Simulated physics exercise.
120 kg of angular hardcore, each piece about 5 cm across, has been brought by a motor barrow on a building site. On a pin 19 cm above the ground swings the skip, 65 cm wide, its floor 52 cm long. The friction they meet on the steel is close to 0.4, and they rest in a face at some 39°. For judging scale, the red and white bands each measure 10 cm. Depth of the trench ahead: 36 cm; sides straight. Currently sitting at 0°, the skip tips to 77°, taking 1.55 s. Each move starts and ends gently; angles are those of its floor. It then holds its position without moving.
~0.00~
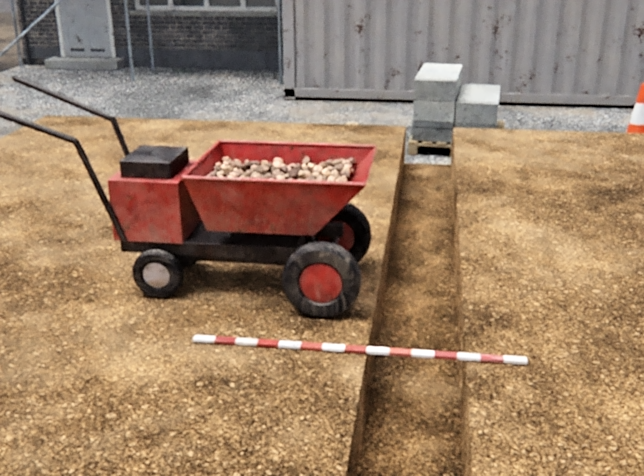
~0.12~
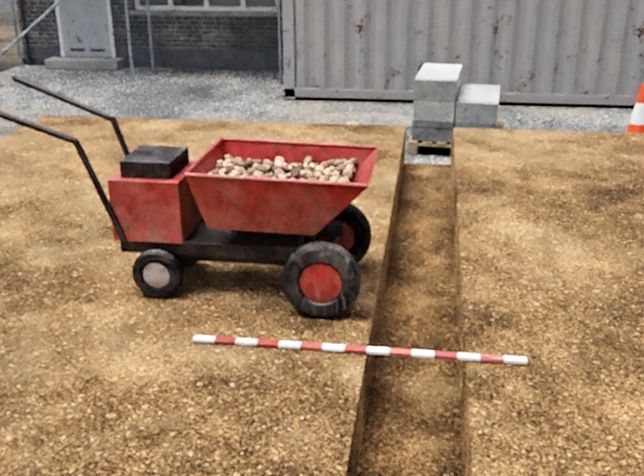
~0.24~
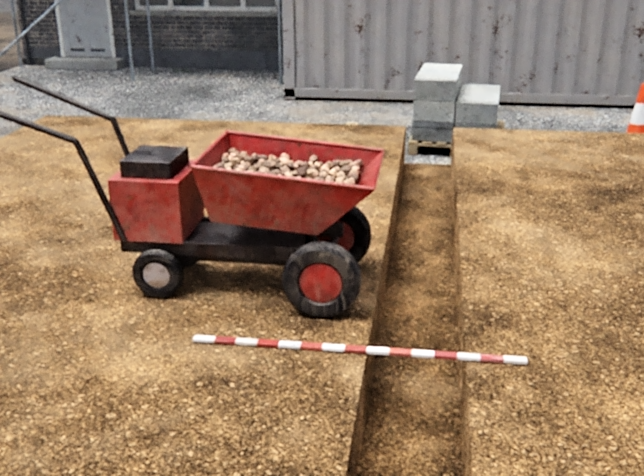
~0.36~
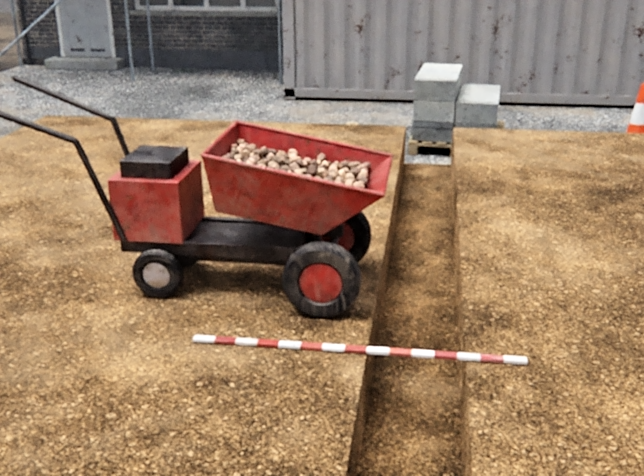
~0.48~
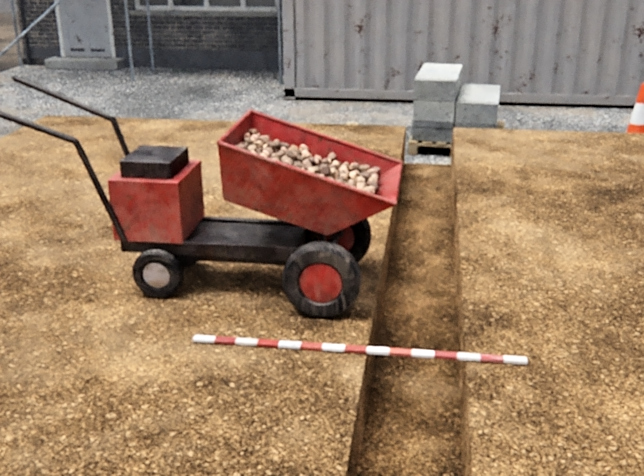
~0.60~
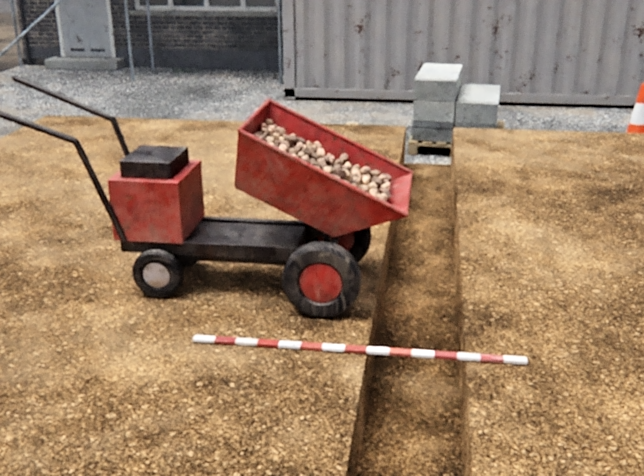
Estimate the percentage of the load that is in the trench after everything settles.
Roughly 66 per cent of the load.
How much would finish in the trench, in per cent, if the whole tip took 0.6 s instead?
Then roughly 45 percent.
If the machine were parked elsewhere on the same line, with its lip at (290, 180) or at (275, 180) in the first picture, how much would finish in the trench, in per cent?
About 100 per cent from the first spot, about 75 from the second.
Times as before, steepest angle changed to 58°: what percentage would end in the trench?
About 25%.
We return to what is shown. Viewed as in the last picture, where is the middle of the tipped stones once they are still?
Somewhere around (448, 337) in the last picture.
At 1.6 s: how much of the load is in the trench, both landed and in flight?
About 25%.
After 1.2 s the floor is at 65°; 100 % in the skip; the foremost stones are at (433, 249).
After 1.6 s the floor is at 77°; 49 % in the skip, 27 % in the trench, 24 % past the trench; the foremost stones are at (532, 291).
After 2.0 s the floor is at 77°; 16 % in the skip, 48 % in the trench, 36 % past the trench; the foremost stones are at (588, 304).
After 4.0 s the floor is at 77°; 0 % in the skip, 66 % in the trench, 34 % past the trench; the foremost stones are at (592, 303).
